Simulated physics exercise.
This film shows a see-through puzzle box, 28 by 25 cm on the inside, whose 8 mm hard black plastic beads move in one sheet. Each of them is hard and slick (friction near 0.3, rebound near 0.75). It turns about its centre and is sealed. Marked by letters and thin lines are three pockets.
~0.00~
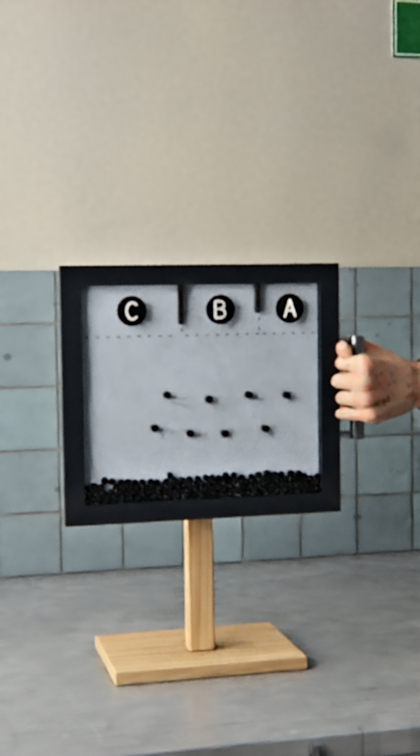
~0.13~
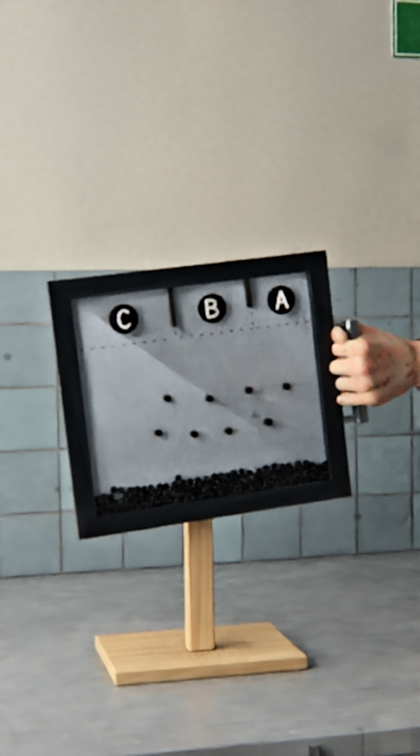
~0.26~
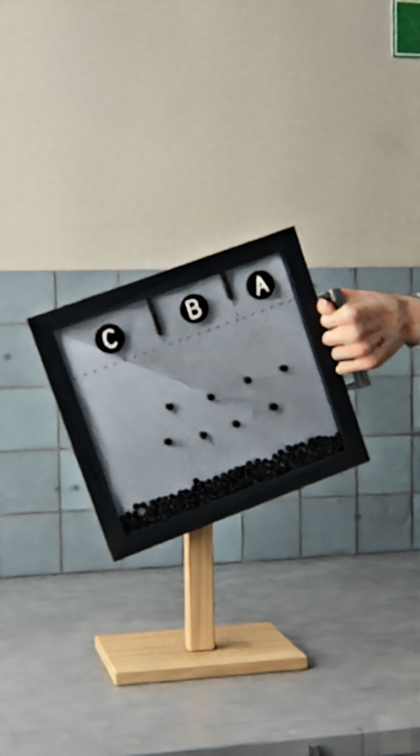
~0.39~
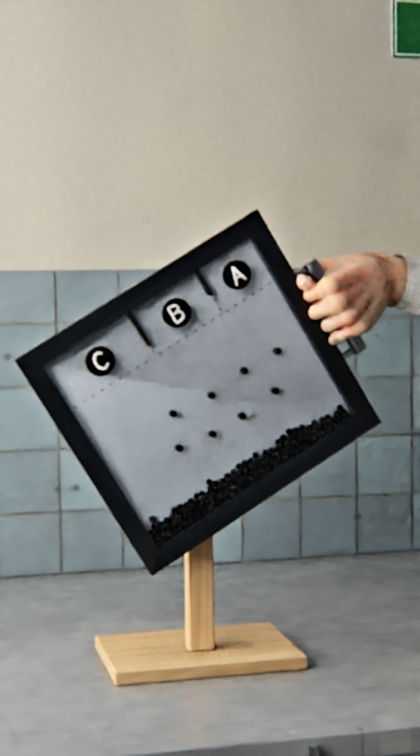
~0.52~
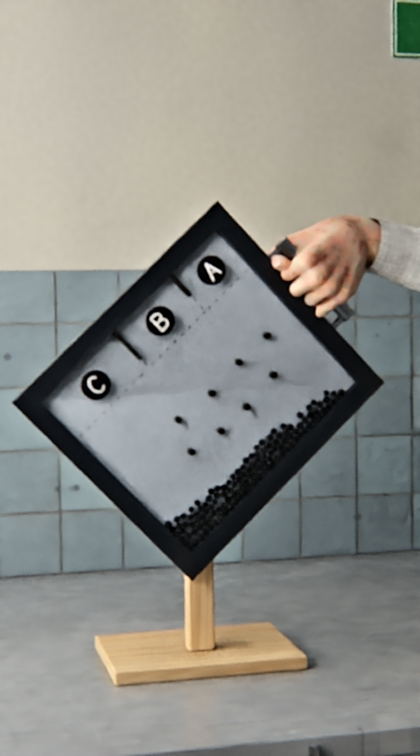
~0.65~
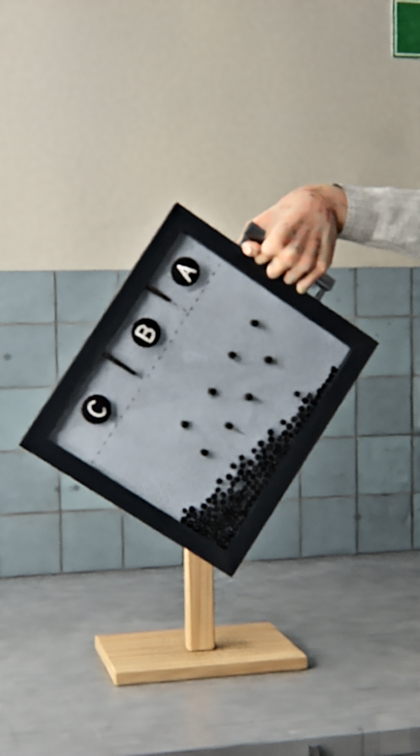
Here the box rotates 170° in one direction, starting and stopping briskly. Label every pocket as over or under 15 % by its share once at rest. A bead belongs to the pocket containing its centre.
A under, B under, C over 15 %.
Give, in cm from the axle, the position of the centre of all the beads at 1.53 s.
Offset approx. 6 cm right, 11 cm below.
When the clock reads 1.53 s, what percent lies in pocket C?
About 50 % of the load.
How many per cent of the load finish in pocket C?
Roughly 80 per cent.
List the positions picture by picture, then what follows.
Level; about 120 beads; load centre (205, 487); top bead (170, 475); A (290, 308), B (220, 310), C (132, 311), in the first picture.
Turned 6° anticlockwise; load centre (214, 486); top bead (306, 463); 8 fixed pegs, one at (158, 433), in the second picture.
Turned 18° anticlockwise; load centre (233, 481); top bead (337, 435); wall ends (160, 333), (230, 298), in the third picture.
Turned 31° anticlockwise; load centre (246, 474); top bead (340, 407), in the fourth picture.
Turned 43° anticlockwise; load centre (249, 474); top bead (326, 393), in the fifth picture.
Turned 56° anticlockwise; load centre (249, 478); top bead (334, 370); A (185, 272), B (146, 333), C (97, 409), in the sixth picture.
By 1.09 s, it stands 98° anticlockwise; the beads' middle is 6 cm right of and 11 cm below the centre; nothing in the marked areas.
By 1.53 s, it stands 140° anticlockwise; the beads' middle is 6 cm right of and 11 cm below the centre; C 50 %.
By 1.91 s, it stands 170° anticlockwise; the beads' middle is 8 cm right of and 10 cm below the centre; C 70 %.
All still by 2.6 s, it stands 170° anticlockwise; A 0 %, B 0 %, C 80 %, elsewhere 20 %.
